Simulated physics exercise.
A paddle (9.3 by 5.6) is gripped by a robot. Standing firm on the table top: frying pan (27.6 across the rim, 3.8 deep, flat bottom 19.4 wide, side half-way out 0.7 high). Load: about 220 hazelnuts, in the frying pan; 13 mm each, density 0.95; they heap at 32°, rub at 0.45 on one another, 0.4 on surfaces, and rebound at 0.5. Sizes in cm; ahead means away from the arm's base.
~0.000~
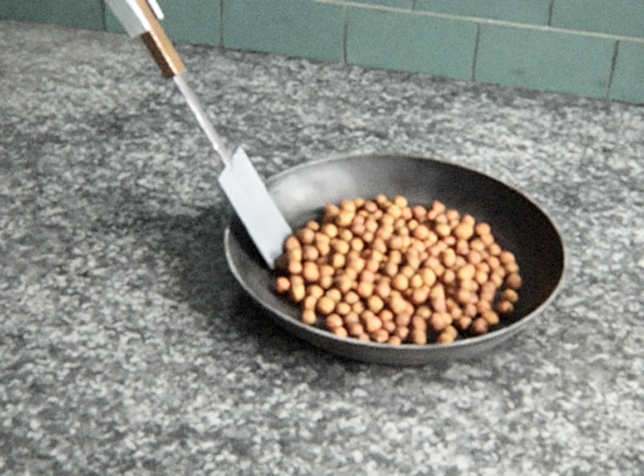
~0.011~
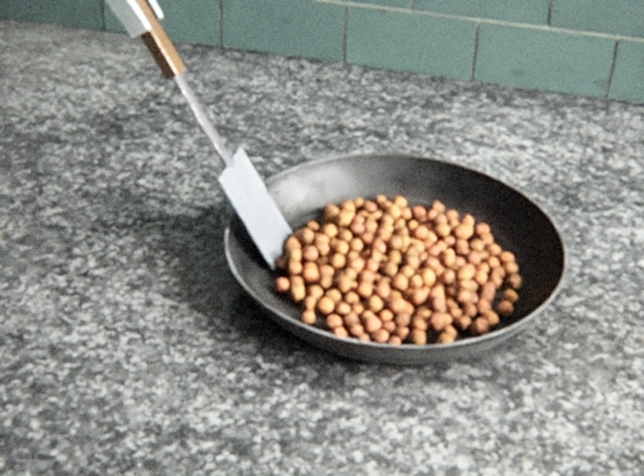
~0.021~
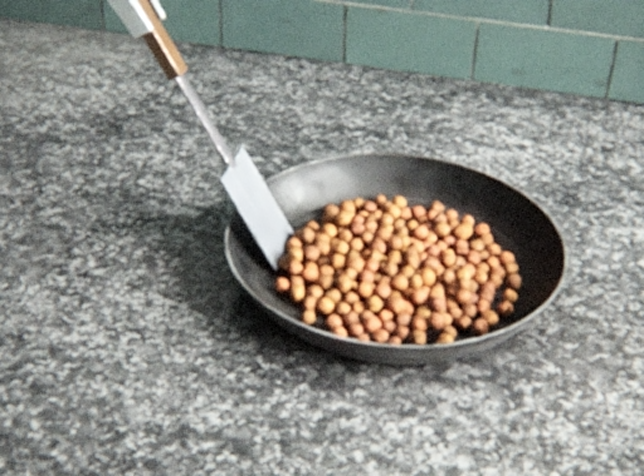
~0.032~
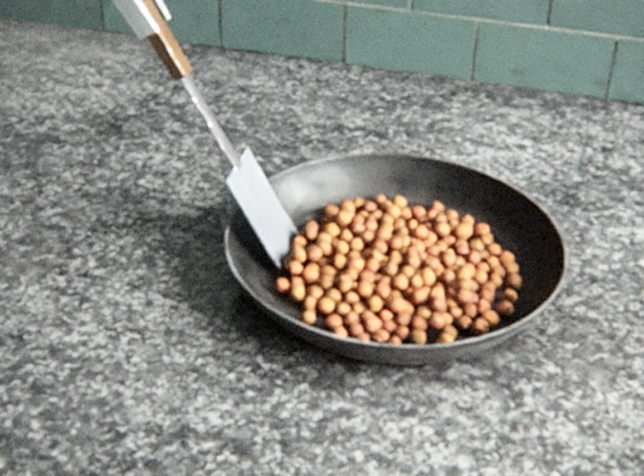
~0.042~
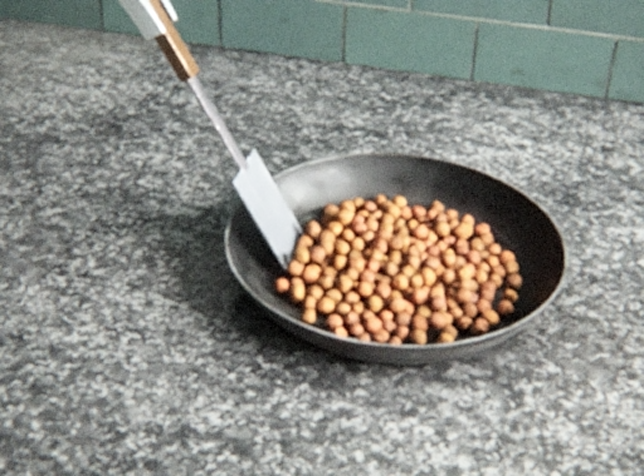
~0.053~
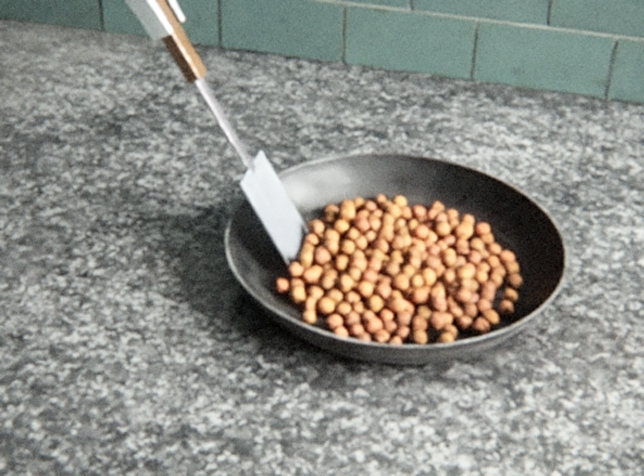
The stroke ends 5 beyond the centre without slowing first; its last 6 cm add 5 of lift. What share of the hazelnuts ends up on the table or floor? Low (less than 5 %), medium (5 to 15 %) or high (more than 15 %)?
On the table or floor the share is low, less than 5 %.
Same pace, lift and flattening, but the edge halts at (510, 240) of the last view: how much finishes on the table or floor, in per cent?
About 0 per cent.
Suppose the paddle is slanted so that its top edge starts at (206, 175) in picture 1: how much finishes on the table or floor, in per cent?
Some 0 per cent.
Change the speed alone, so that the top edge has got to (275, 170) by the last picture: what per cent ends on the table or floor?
Some 10 per cent.
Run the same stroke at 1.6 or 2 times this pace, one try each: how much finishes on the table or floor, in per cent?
About 5 and 10 per cent.
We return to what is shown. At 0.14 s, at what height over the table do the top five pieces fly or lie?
About 3 cm.
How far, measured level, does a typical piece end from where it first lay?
Some 2 cm.
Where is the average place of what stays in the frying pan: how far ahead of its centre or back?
Some 3.0 cm ahead.
By 0.14 s, sloping 60°, highest piece 4 above the table; 225 in the frying pan.
By 0.22 s, sloping 60°, highest piece 5 above the table; 225 in the frying pan.
By 0.46 s, sloping 60°, highest piece 3 above the table; 225 in the frying pan.
By 1.51 s, sloping 60°, highest piece 3 above the table; 225 in the frying pan.
Final count, 225 in the frying pan. That is 0 % on the table or floor.
